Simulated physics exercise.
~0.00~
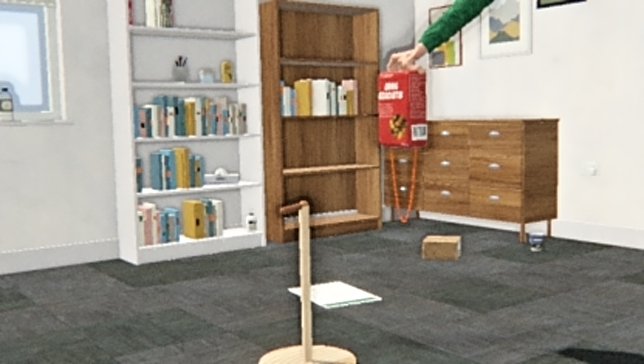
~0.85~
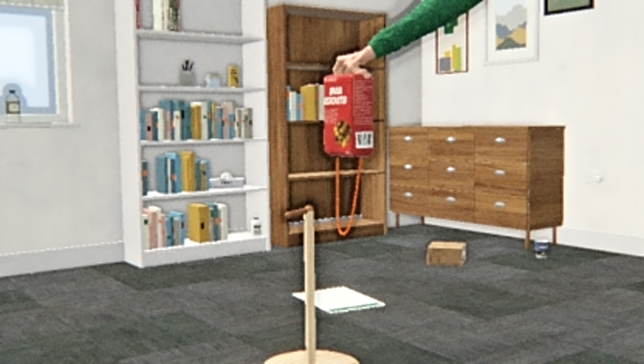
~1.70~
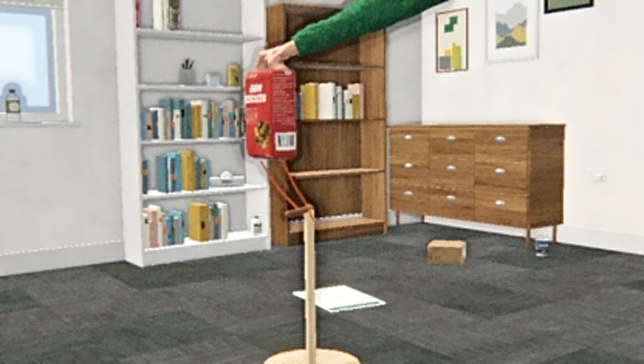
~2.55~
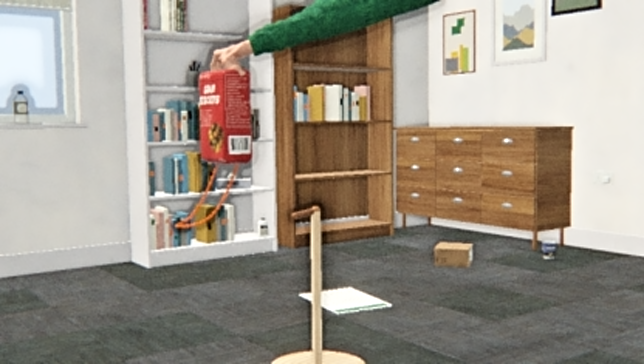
An arm in a green sleeve carried a red bag with an orange loop hanging beneath it leftward toward a wooden post with a sideways hook. The loop brushed past the top of the post without catching, and the bag ended up clear on the left.
